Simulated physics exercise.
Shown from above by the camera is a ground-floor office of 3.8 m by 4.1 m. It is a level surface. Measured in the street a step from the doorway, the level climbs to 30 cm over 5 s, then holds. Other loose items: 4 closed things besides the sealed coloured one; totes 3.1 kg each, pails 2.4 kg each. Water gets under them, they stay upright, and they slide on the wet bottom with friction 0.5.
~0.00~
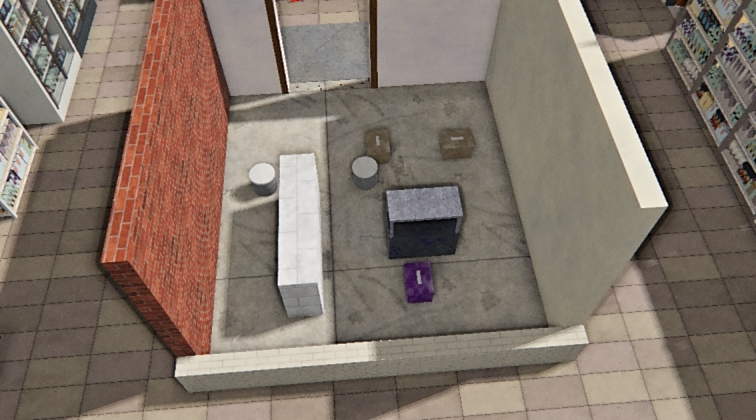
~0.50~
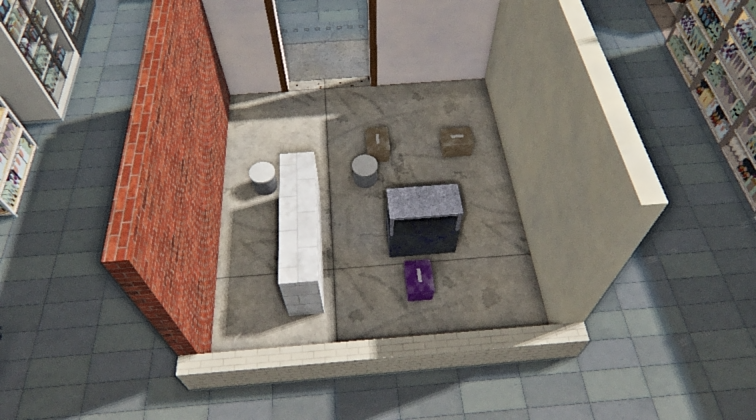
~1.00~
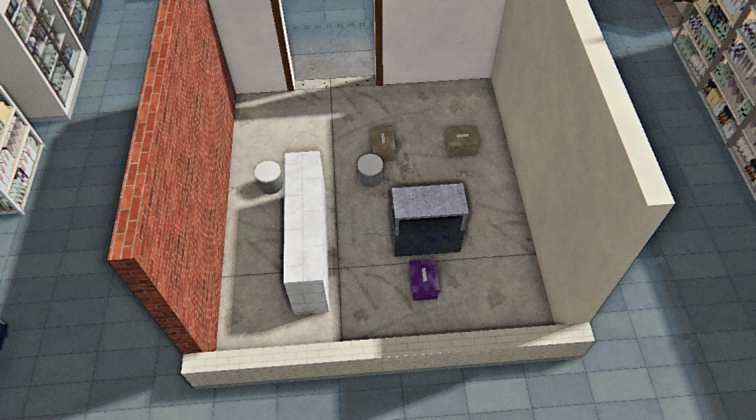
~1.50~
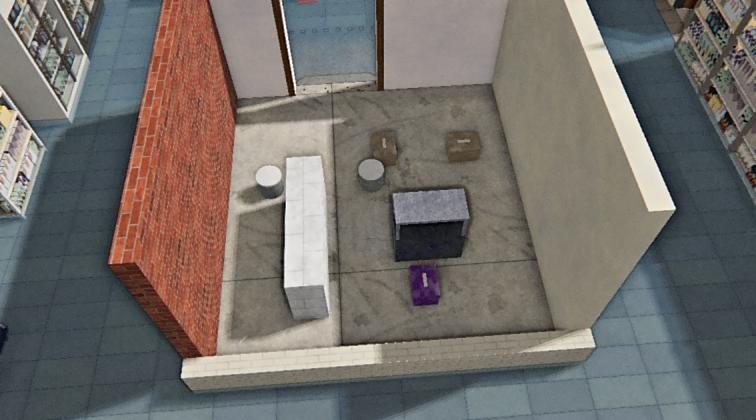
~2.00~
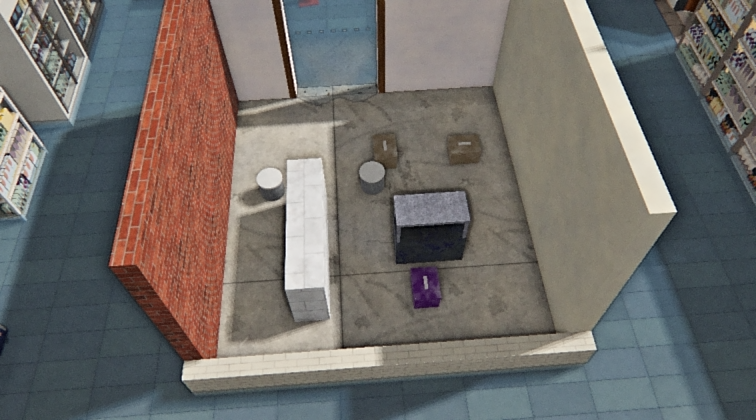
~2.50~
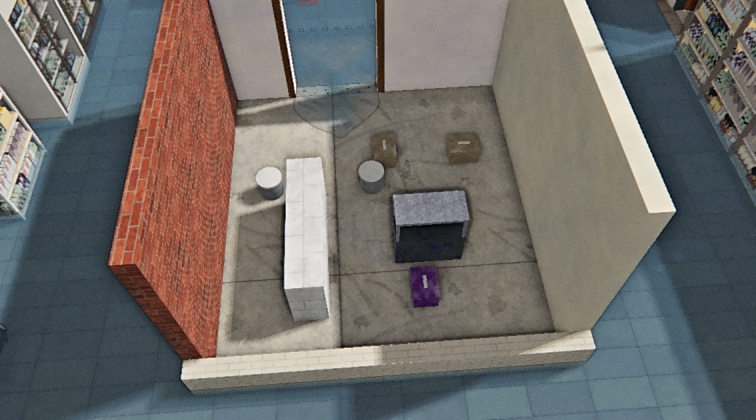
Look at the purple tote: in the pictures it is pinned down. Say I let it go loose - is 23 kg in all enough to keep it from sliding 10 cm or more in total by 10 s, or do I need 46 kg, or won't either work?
23 kg is enough.
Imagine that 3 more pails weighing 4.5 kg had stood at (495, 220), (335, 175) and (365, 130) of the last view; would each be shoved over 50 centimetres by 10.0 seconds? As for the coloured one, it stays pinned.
First: Beyond the limit; second: Beyond the limit; third: Beyond the limit.
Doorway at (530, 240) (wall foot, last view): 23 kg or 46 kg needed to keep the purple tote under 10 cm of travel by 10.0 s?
If so, only the heavier one succeeds.
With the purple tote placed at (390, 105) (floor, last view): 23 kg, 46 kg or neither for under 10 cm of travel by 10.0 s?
Short answer: Any load.
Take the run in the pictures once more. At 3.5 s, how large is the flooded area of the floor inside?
The covered patch comes to about 3.0 m2.
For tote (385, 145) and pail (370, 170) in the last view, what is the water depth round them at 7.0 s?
About 5 and 8 cm.
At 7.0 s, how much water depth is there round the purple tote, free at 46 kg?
Depth: Approx. 2 cm.
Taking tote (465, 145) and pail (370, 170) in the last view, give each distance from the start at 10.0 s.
In that order: 100 cm, 200 cm.
After 3.5 s the purple tote would be 0 cm from its start with 23 kg and 0 cm from its start with 46 kg; 0 cm of water round it then.
After 4.5 s the purple tote would be 0 cm from its start with 23 kg and 0 cm from its start with 46 kg; 0 cm of water round it then.
After 7.0 s the purple tote would be 0 cm from its start with 23 kg and 0 cm from its start with 46 kg; 2 cm of water round it then.
After 10.0 s the purple tote would be 0 cm from its start with 23 kg and 0 cm from its start with 46 kg; 12 cm of water round it then.
